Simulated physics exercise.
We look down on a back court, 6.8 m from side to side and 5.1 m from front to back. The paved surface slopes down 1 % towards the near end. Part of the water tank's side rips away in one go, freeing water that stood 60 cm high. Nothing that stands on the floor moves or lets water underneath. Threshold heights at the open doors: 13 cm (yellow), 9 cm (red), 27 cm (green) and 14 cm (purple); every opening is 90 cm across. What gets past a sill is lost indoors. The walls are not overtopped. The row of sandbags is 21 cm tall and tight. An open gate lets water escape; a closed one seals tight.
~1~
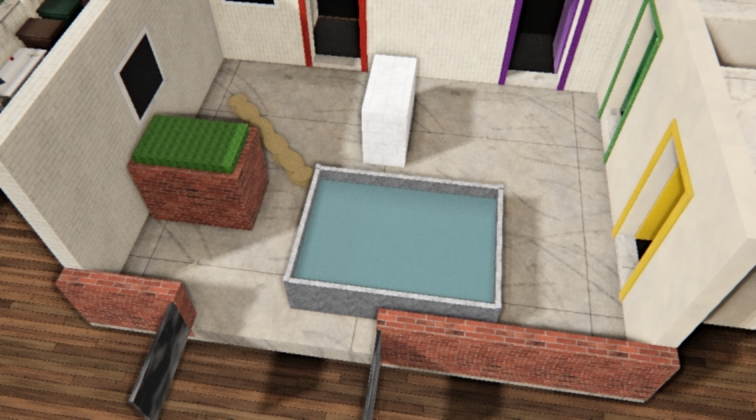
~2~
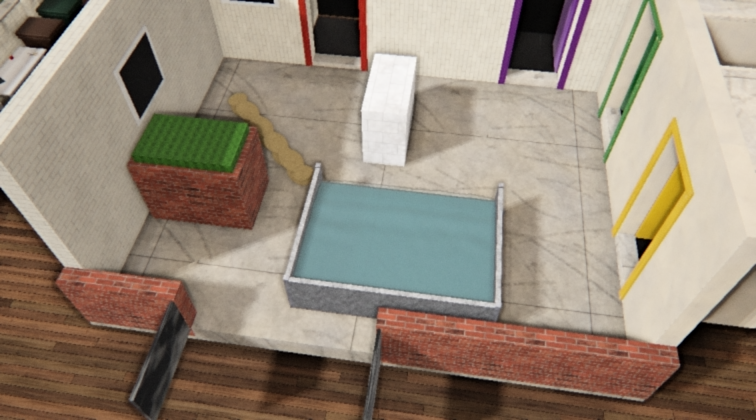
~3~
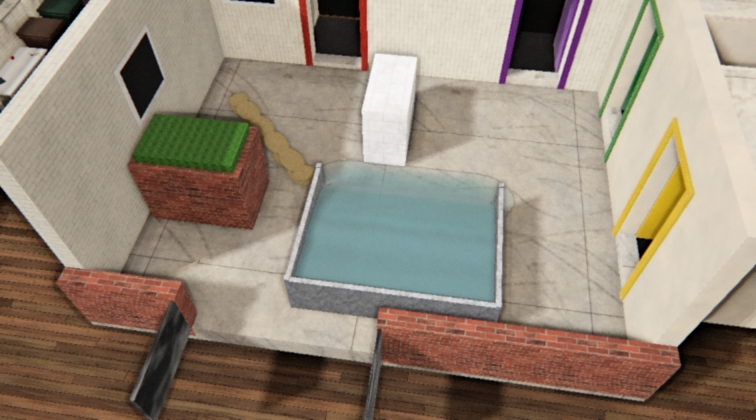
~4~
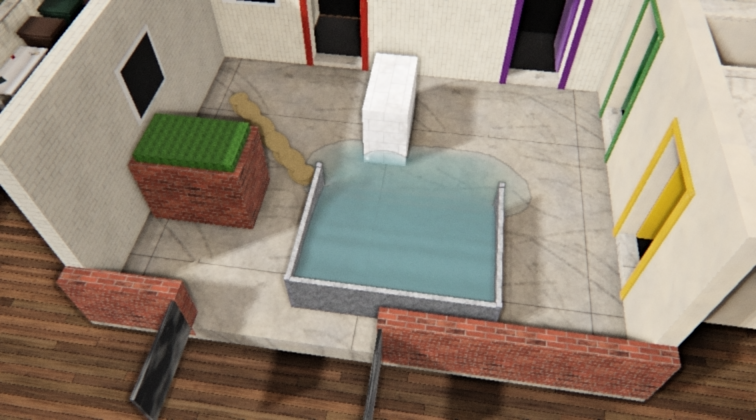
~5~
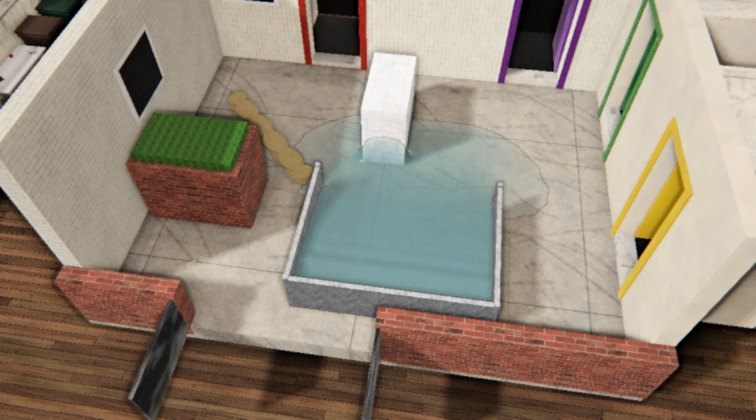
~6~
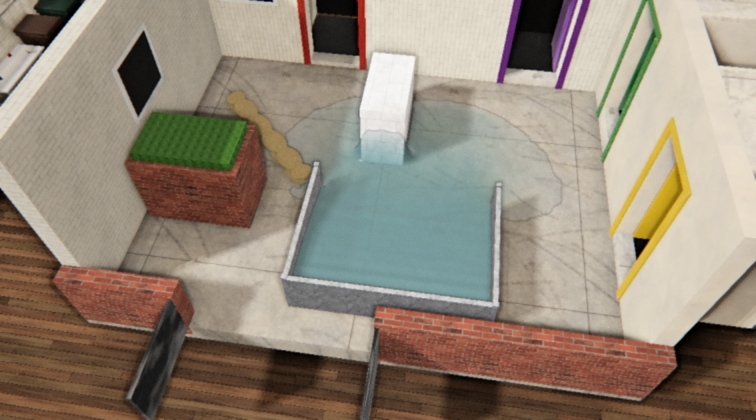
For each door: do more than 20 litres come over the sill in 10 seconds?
The water let in: At the yellow door it keeps below the limit; at the red door it goes over the limit; at the green door it stays under the limit; at the purple door it exceeds the limit.
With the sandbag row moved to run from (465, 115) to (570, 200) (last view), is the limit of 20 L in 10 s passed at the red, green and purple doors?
Then: Red over, green under, purple below.
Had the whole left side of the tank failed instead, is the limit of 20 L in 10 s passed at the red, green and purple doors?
Then: Red under, green under, purple below.
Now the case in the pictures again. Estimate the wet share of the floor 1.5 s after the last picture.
About 50 per cent.
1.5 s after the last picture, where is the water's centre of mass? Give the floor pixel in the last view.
At about (413, 162).
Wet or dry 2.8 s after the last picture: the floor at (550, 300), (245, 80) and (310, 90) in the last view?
In turn: Not reached, wet, wet.
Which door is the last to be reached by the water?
The yellow one.
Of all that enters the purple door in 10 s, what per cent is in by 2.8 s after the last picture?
Some 80 per cent by then.
Then, 0.7 s after the last picture water covers 45 % of the floor and is deepest (40 cm) near (389, 173); yellow door not reached, red door 15 cm at the sill, 3 L in, green door not reached, purple door 16 cm at the sill, 0 L in.
Then, 1.5 s after the last picture water covers 50 % of the floor and is deepest (48 cm) near (591, 93); yellow door not reached, red door 18 cm at the sill, 27 L in, green door 9 cm at the sill, 0 L in, purple door 25 cm at the sill, 18 L in.
Then, 2.8 s after the last picture water covers 65 % of the floor and is deepest (27 cm) near (213, 76); yellow door 3 cm at the sill, 0 L in, red door 12 cm at the sill, 51 L in, green door 19 cm at the sill, 1 L in, purple door 21 cm at the sill, 56 L in.
Then, 5.3 s after the last picture water covers 90 % of the floor and is deepest (19 cm) near (547, 358); yellow door 6 cm at the sill, 0 L in, red door 12 cm at the sill, 67 L in, green door 9 cm at the sill, 1 L in, purple door 7 cm at the sill, 70 L in.
Then, 9.3 s after the last picture water covers 95 % of the floor and is deepest (12 cm) near (576, 362); yellow door 9 cm at the sill, 2 L in, red door 8 cm at the sill, 73 L in, green door 7 cm at the sill, 1 L in, purple door 4 cm at the sill, 70 L in.
